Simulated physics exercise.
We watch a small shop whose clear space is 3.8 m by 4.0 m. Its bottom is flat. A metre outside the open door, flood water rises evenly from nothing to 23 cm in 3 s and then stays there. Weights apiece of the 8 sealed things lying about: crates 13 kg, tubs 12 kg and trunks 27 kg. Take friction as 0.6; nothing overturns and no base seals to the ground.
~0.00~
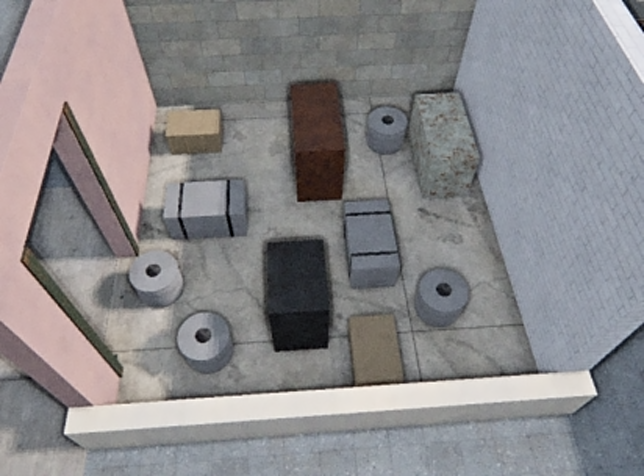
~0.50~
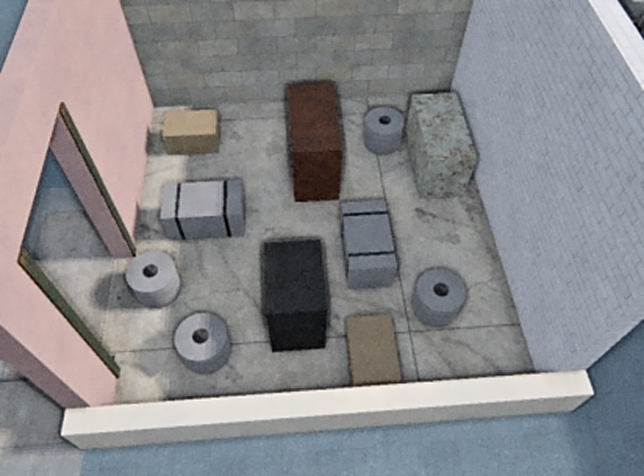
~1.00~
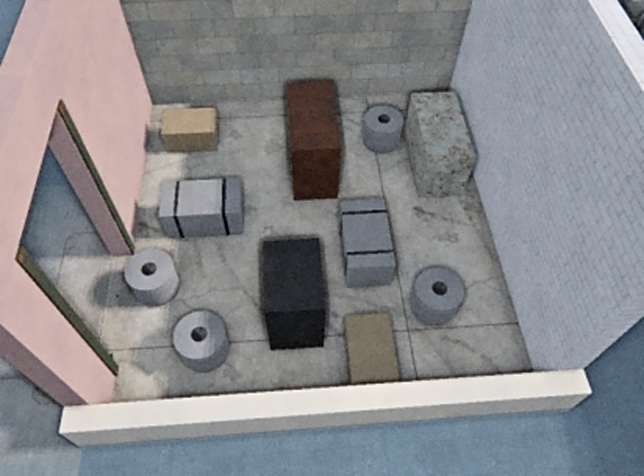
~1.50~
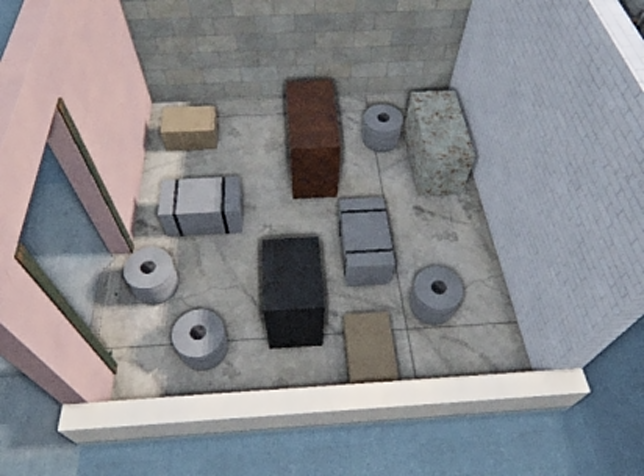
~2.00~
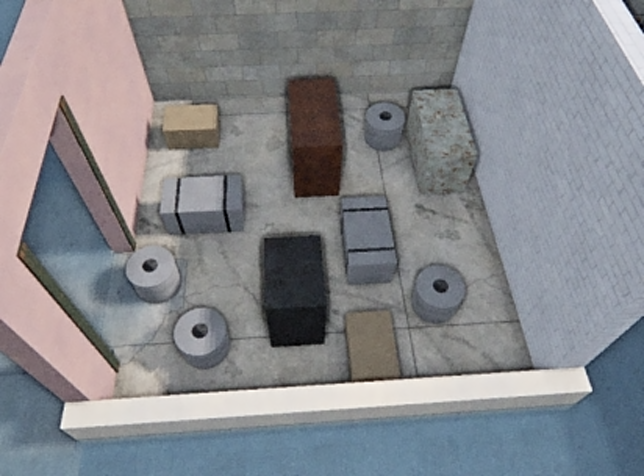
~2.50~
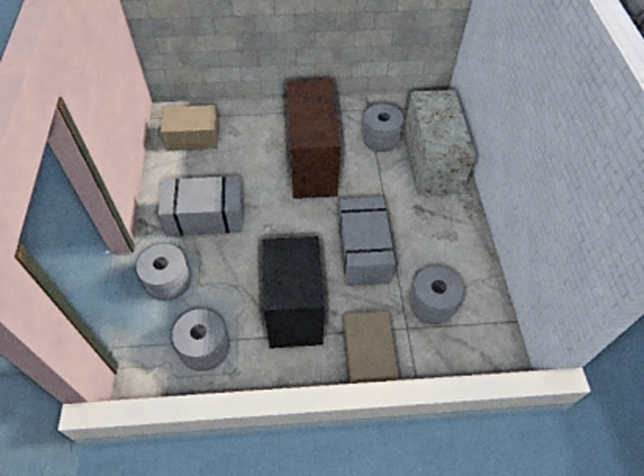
At the start, blocks, boxes and round grey tubs stand on the dry floor of a small walled room with an open doorway on the left. Water spreads over the ground outside, then creeps in through the doorway, and one tub near it shifts slightly right while everything else stays still.
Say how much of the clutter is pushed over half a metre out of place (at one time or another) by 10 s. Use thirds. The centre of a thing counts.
It is two thirds or above.
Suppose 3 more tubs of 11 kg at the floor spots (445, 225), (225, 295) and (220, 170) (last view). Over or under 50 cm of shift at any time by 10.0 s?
In turn: Under, over, less.
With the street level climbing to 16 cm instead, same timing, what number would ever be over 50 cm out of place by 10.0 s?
Then 4.
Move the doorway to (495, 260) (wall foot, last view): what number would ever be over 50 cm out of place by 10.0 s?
Then 6.
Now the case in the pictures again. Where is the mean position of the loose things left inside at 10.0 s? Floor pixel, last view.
At about (337, 215).
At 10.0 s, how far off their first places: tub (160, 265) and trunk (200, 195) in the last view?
In that order: 250 cm, 30 cm.
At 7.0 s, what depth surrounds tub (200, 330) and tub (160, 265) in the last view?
Roughly 9 and 9 cm.
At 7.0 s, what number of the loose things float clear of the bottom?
At that moment 5.
After 3.5 s 1 of 8 are over 50 cm from their spots; 0 afloat.
After 4.5 s 2 of 8 are over 50 cm from their spots; 2 afloat.
After 7.0 s 4 of 8 are over 50 cm from their spots; 5 afloat.
After 10.0 s 5 of 8 are over 50 cm from their spots, and 6 have been at some point; 6 afloat.
